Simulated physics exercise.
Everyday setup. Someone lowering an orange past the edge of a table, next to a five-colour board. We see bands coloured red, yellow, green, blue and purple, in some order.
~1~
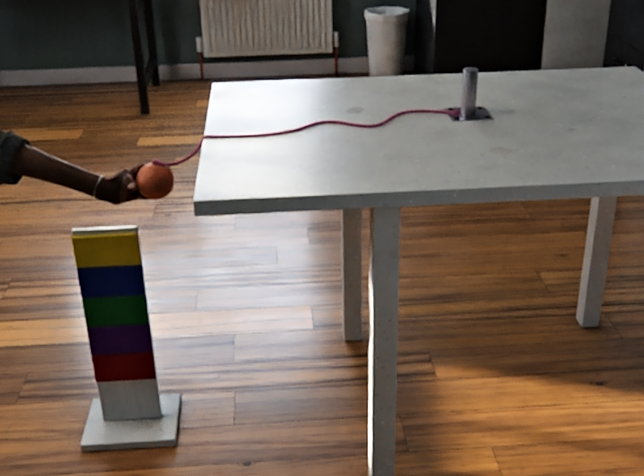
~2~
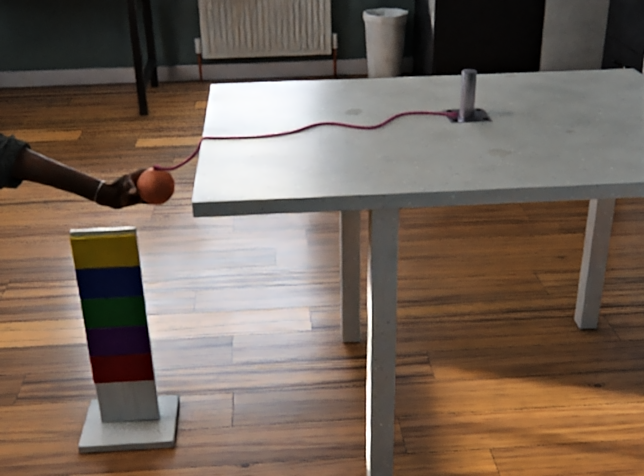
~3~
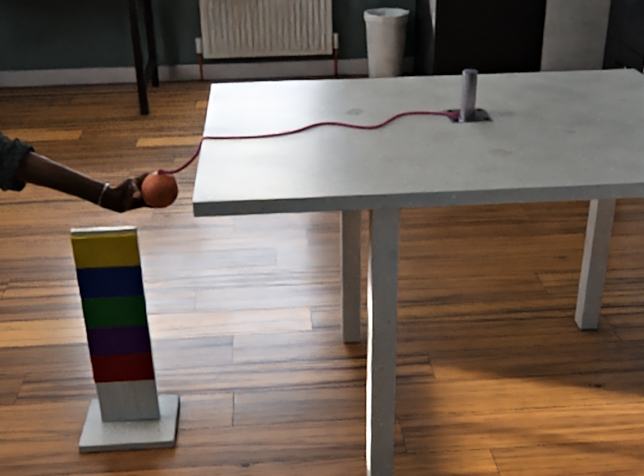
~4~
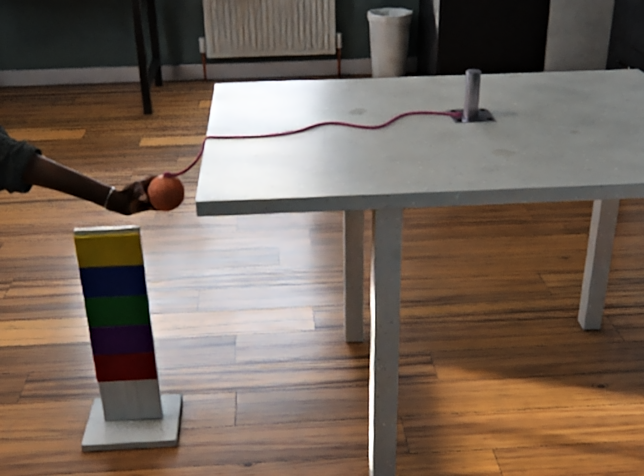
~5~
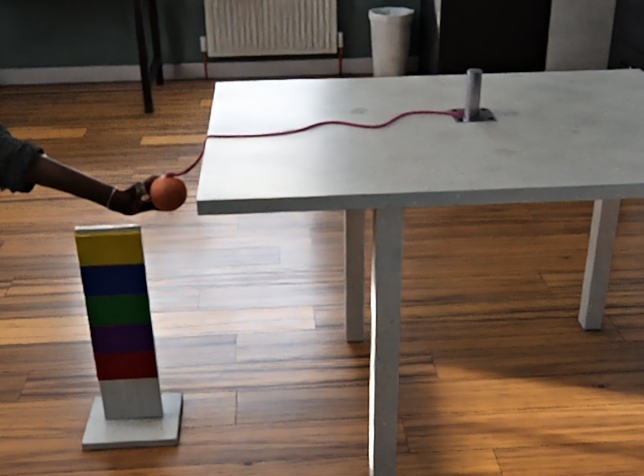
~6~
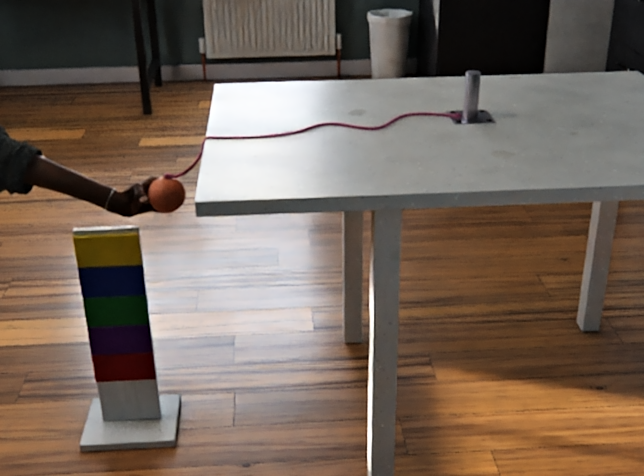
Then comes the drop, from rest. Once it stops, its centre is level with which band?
The yellow band.
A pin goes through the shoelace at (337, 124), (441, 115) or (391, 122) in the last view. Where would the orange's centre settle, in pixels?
First near (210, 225), then near (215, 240), then near (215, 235).
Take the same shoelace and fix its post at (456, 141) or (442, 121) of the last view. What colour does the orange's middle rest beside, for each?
Try one - blue; try two - blue.
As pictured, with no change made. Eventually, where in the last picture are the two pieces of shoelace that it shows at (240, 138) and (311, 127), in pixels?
Roughly (208, 139) for the first and (285, 130) for the second.
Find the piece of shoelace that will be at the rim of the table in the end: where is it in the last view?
Look near (240, 138).
Soon after, orange near (186, 238); level with yellow.
Then, orange near (228, 240); level with yellow.
Further on, orange near (221, 243); level with yellow.
At rest, orange near (217, 243); level with yellow. The shoelace holds its middle at yellow.
